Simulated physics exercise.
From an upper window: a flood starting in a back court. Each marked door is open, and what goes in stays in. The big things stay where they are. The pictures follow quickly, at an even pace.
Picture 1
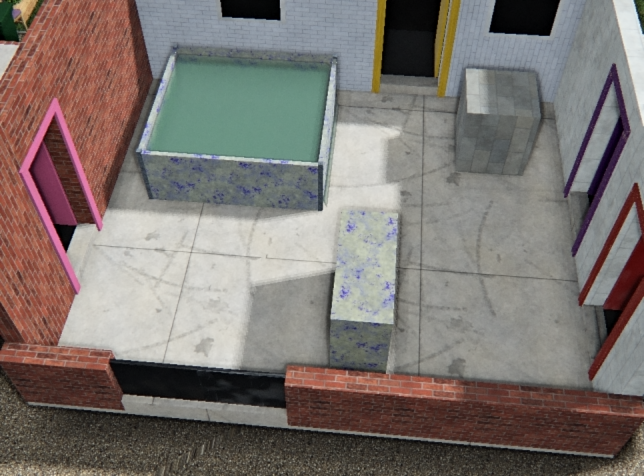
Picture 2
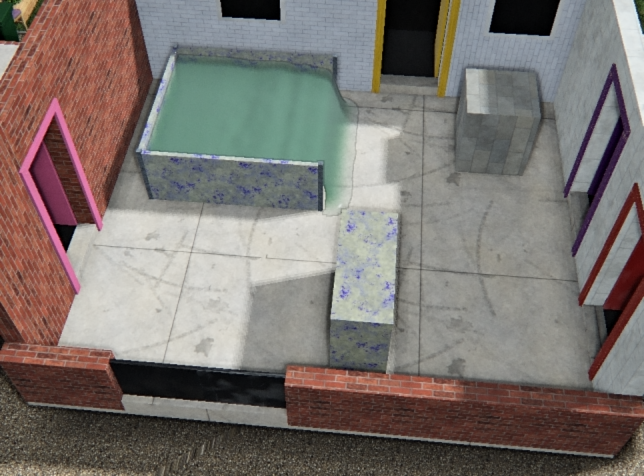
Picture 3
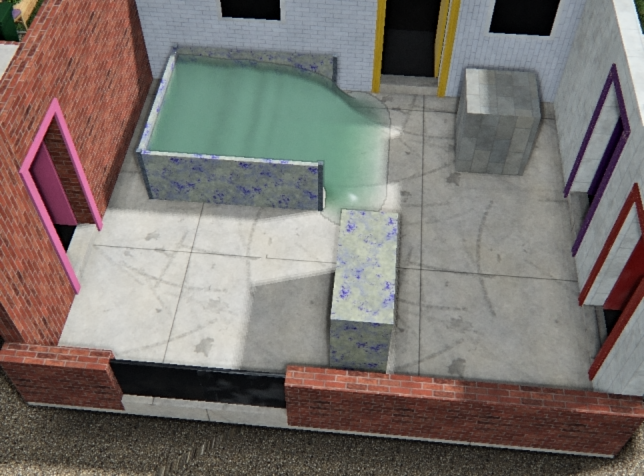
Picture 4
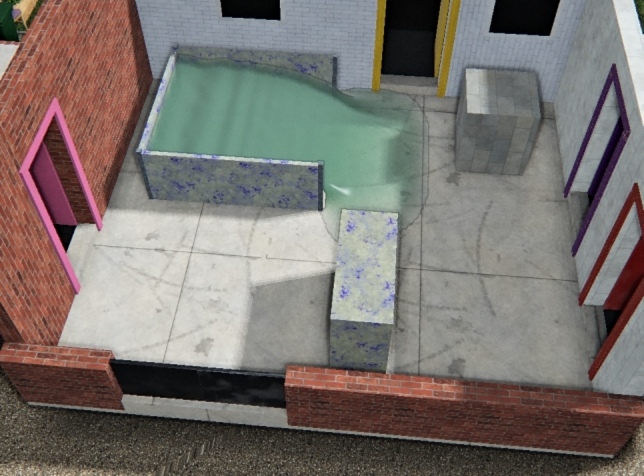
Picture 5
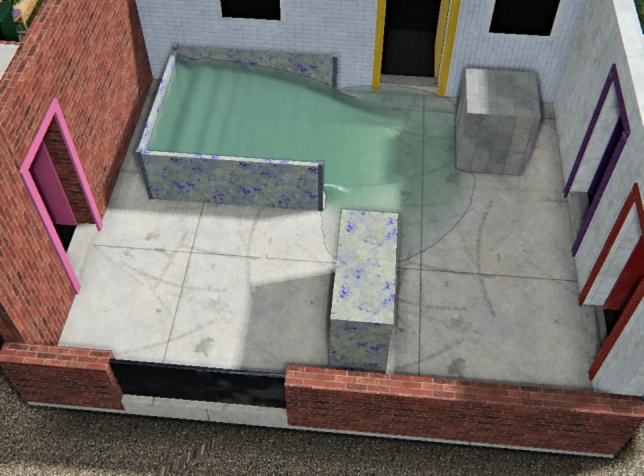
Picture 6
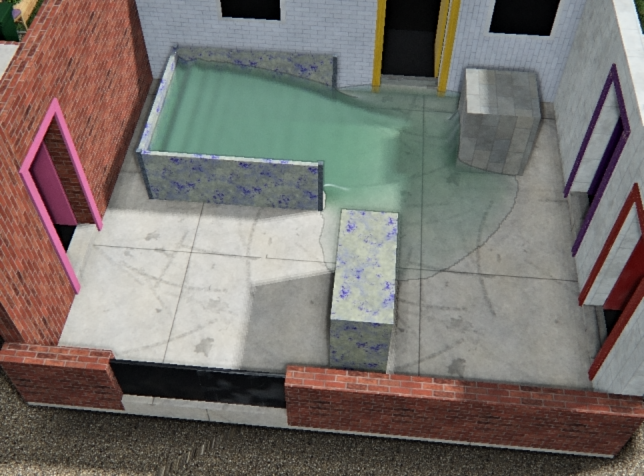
Green water bursts from the right side of an open tank in a walled court, seen from high above by a still camera. The blue-speckled tank stands at back left, with a matching block at centre, a grey block at back right, and pink, yellow, purple and red doorframes around. The water spreads rightward over the pale floor, fanning past the central block and reaching the grey one.
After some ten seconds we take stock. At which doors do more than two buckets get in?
The pink door admits no more than that; the red door lets in a lot; the purple door lets in a lot; the yellow door lets in a lot.
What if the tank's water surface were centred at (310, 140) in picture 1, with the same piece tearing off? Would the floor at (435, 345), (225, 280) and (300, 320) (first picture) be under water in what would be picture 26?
In turn: Flooded, not flooded, no water.
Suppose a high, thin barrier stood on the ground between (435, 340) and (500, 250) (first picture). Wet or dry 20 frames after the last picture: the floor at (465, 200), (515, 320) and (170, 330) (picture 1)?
In that order: Awash, under water, no water.
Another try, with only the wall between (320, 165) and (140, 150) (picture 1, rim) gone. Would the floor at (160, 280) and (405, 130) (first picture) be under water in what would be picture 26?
As listed: Flooded, free of water.
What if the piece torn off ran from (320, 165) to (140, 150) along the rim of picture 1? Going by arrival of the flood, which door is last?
It is the yellow one.
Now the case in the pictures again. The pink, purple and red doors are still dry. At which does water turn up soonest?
The purple one.
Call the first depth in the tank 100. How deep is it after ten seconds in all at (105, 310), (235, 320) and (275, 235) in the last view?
In that order: 10, 10 and 12 per cent.
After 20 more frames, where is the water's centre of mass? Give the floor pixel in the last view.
At about (413, 204).
A moment on, water covers 45 % of the floor; the pink door not reached, the red door not reached, the purple door over two buckets in, the yellow door under two buckets in.
Next, water covers 50 % of the floor; the pink door not reached, the red door under two buckets in, the purple door far over two buckets in, the yellow door over two buckets in.
Then, water covers 60 % of the floor; the pink door not reached, the red door far over two buckets in, the purple door far over two buckets in, the yellow door far over two buckets in.
Later, water covers 95 % of the floor; the pink door wet at the sill, nothing in, the red door far over two buckets in, the purple door far over two buckets in, the yellow door far over two buckets in.
In the end, water covers 95 % of the floor; the pink door wet at the sill, nothing in, the red door far over two buckets in, the purple door far over two buckets in, the yellow door far over two buckets in.
